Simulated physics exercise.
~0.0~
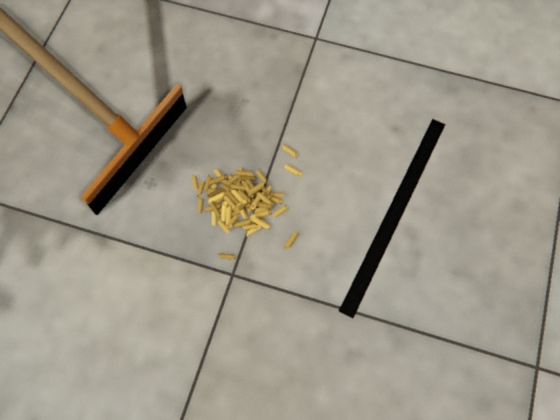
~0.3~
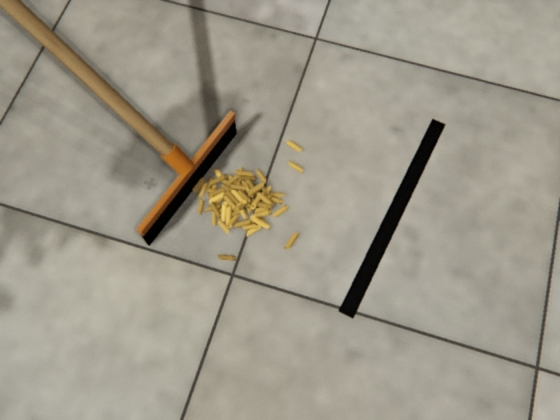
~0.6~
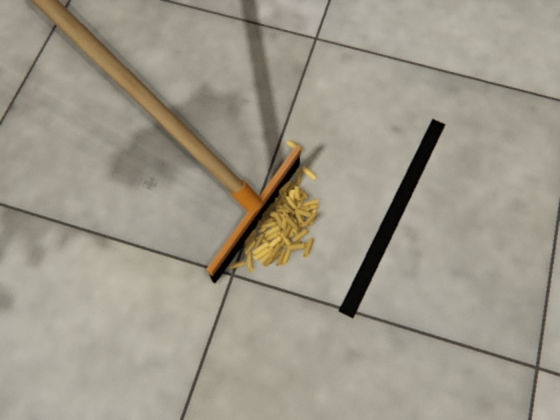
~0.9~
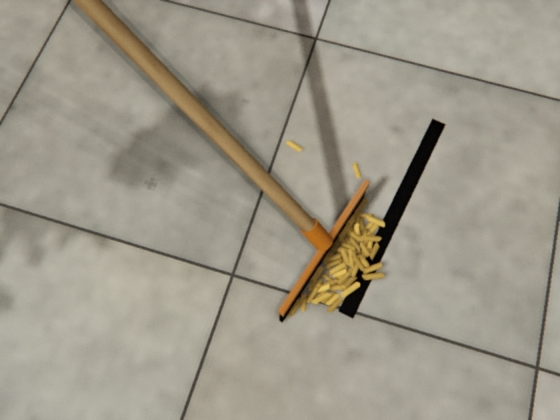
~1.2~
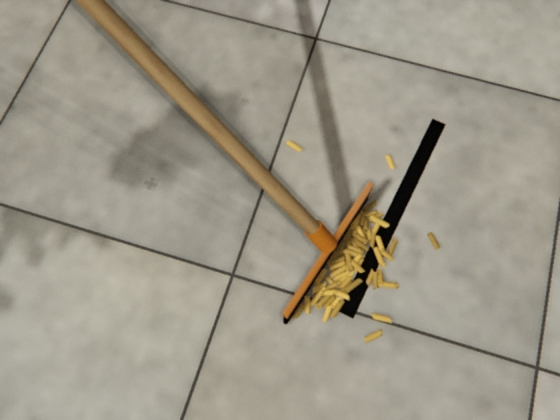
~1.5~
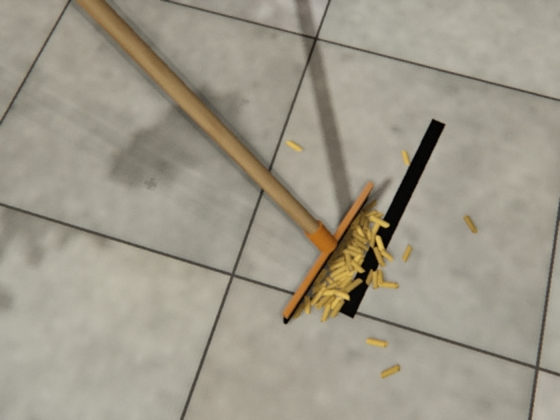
A squeegee pushes dry pasta right and down to a black strip, scattering some pieces past it.
